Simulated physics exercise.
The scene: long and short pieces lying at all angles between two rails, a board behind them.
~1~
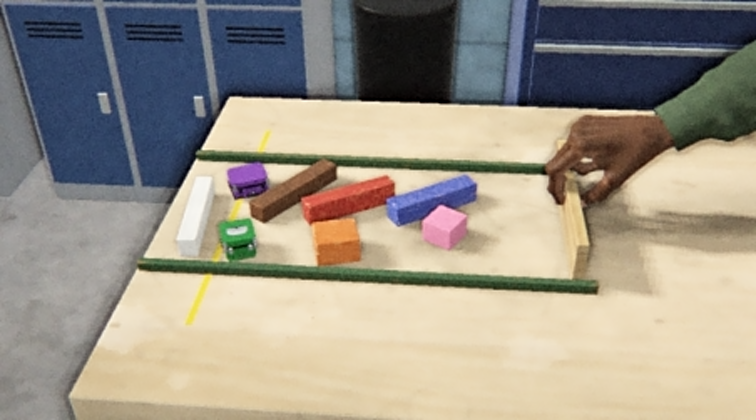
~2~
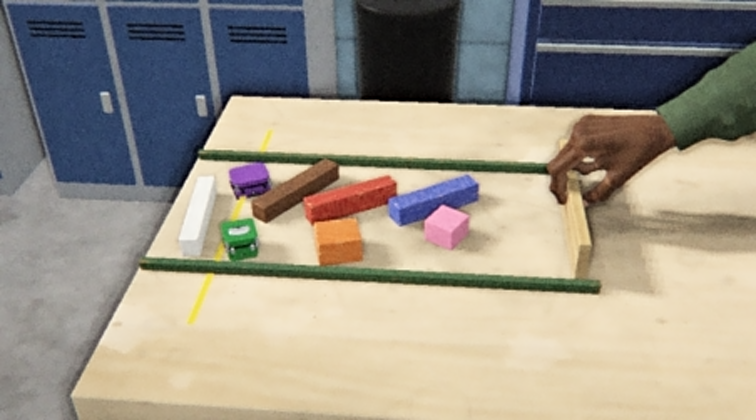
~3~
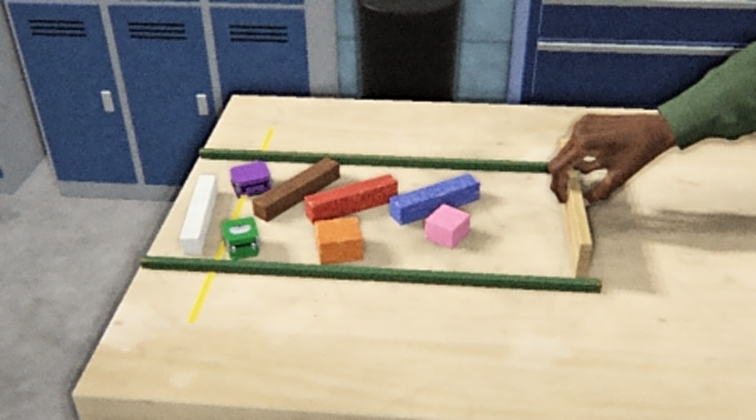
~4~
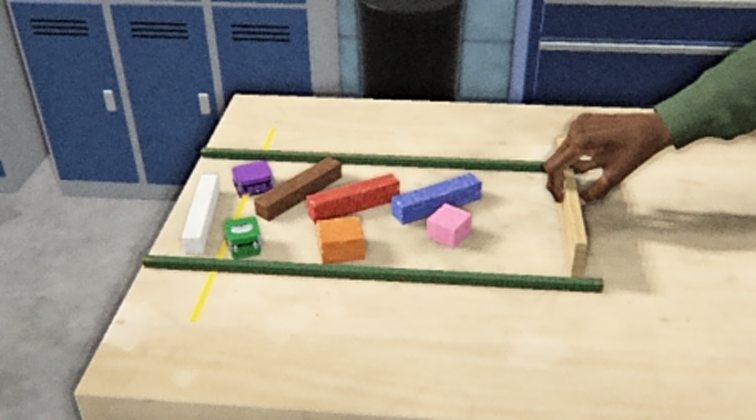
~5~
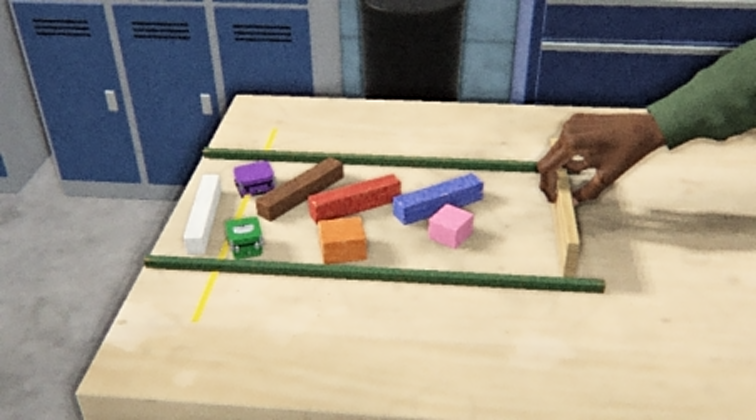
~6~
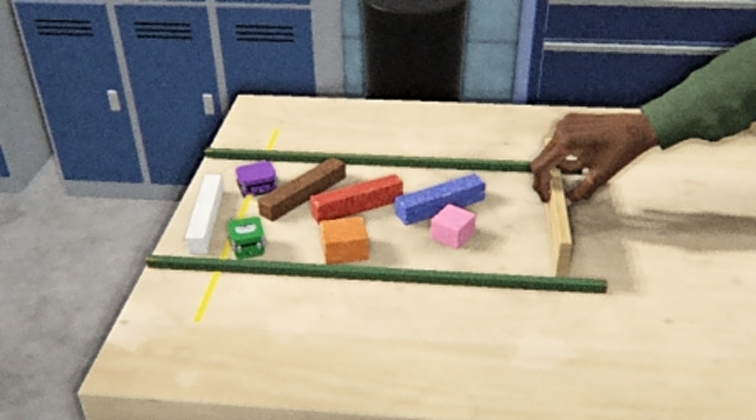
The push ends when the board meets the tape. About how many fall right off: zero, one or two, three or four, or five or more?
The number that fall off is one or two.
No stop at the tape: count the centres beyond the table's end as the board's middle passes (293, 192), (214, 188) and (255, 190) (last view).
In that order 0, 5 and 2.
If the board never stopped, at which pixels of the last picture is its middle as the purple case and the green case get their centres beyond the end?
Its middle is around (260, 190) and around (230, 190).
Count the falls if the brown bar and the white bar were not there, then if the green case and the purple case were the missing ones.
It would be 0 and 1.
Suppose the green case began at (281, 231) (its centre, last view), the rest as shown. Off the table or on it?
From there it does not fall.
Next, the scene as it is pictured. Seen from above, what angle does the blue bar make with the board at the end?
Some 25 degrees.
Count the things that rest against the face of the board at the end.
The number is 3.
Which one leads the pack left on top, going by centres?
Foremost is the brown bar.
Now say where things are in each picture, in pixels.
White bar (197, 214); purple case (248, 182); green case (239, 241); board (569, 207); tape (236, 211), in the first frame.
Purple case (250, 181); orange block (338, 242), in the second frame.
Green case (242, 239); board (572, 205), in the third frame.
White bar (202, 212); blue bar (437, 198), in the fourth frame.
Purple case (255, 180); brown bar (301, 188), in the fifth frame.
White bar (206, 212); purple case (257, 180); green case (247, 239); board (554, 204); tape (244, 209), in the sixth frame.
A little later, none off yet; white bar at rest near (206, 212); purple case at rest near (257, 180); green case at rest near (247, 239).
Next, none off yet; white bar shifted a little near (189, 213); purple case shifted about its own width near (216, 171); green case shifted about its own width near (222, 237).
When it is over, the number that fall off is one or two; down, purple case and white bar.
